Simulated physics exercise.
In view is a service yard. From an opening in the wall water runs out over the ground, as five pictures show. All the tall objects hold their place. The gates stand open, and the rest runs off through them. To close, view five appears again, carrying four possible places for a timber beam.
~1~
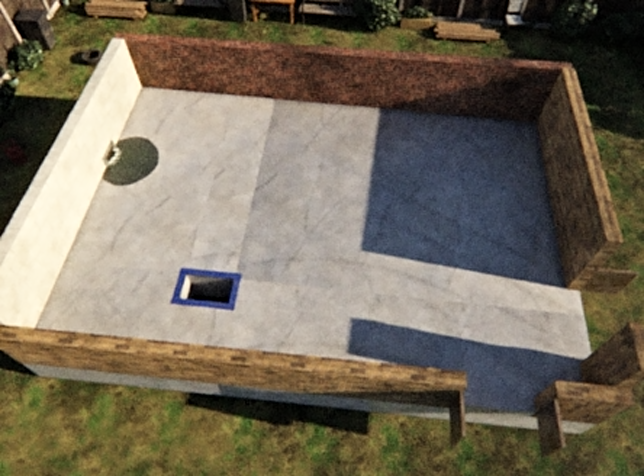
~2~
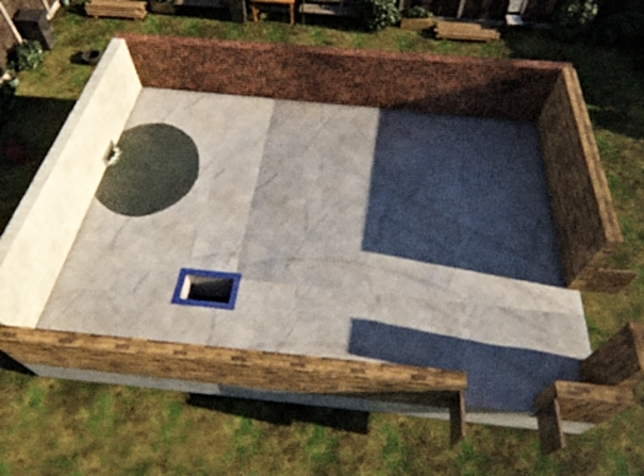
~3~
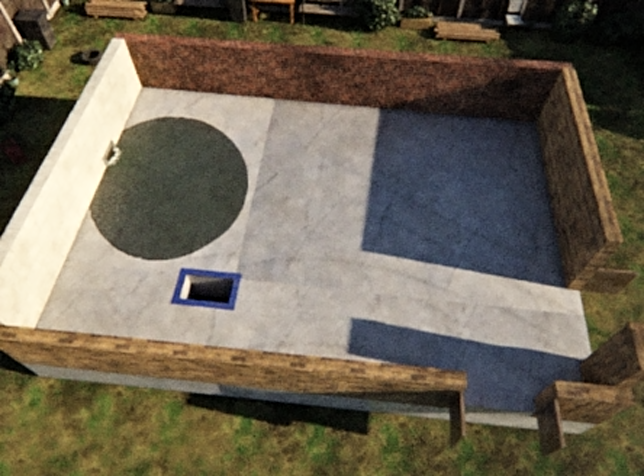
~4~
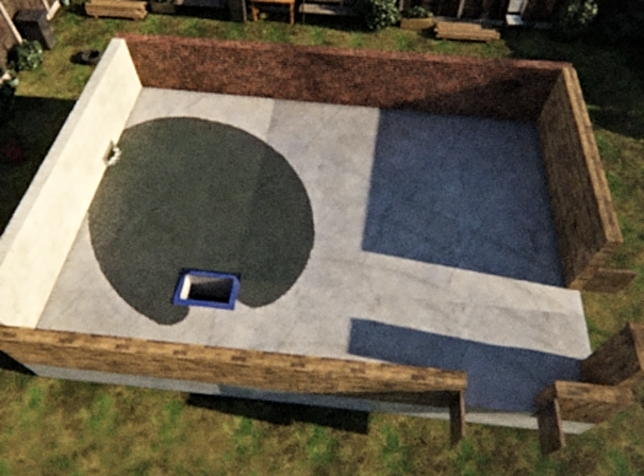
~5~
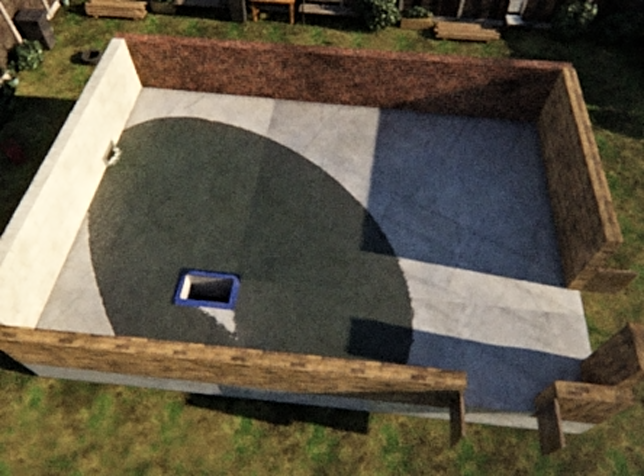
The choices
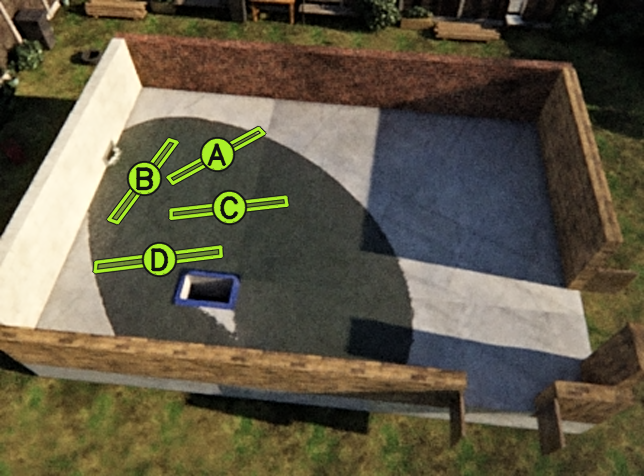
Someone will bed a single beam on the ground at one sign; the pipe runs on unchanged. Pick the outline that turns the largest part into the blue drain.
Best: A.
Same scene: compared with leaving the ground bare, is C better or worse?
Worse.
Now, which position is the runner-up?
That is position C.
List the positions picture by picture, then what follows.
The first frame shows outfall at (109, 153); blue drain at (207, 289); open gate at (573, 325); open gate at (493, 394); front seen at (151, 164), 2 % of the ground wet; blue drain still dry.
The second frame shows front seen at (182, 192), 7 % of the ground wet; blue drain still dry.
The third frame shows front seen at (219, 231), 15 % of the ground wet; blue drain still dry.
The fourth frame shows front seen at (285, 285), 26 % of the ground wet; blue drain taking water.
The fifth frame shows front seen at (407, 332), 41 % of the ground wet; blue drain taking water.
On the marked copy, A from (170, 180) to (261, 130); B from (113, 221) to (173, 141); C from (171, 214) to (286, 201); D from (95, 266) to (220, 251).
Choosing A, about 29 % of the stream goes into the blue drain, about 71 % out by the gates.
Choosing B, about 3 % of the stream goes into the blue drain, about 96 % out by the gates.
Choosing C, about 16 % of the stream goes into the blue drain, about 84 % out by the gates.
Choosing D, next to none of the stream goes into the blue drain, about 99 % out by the gates.
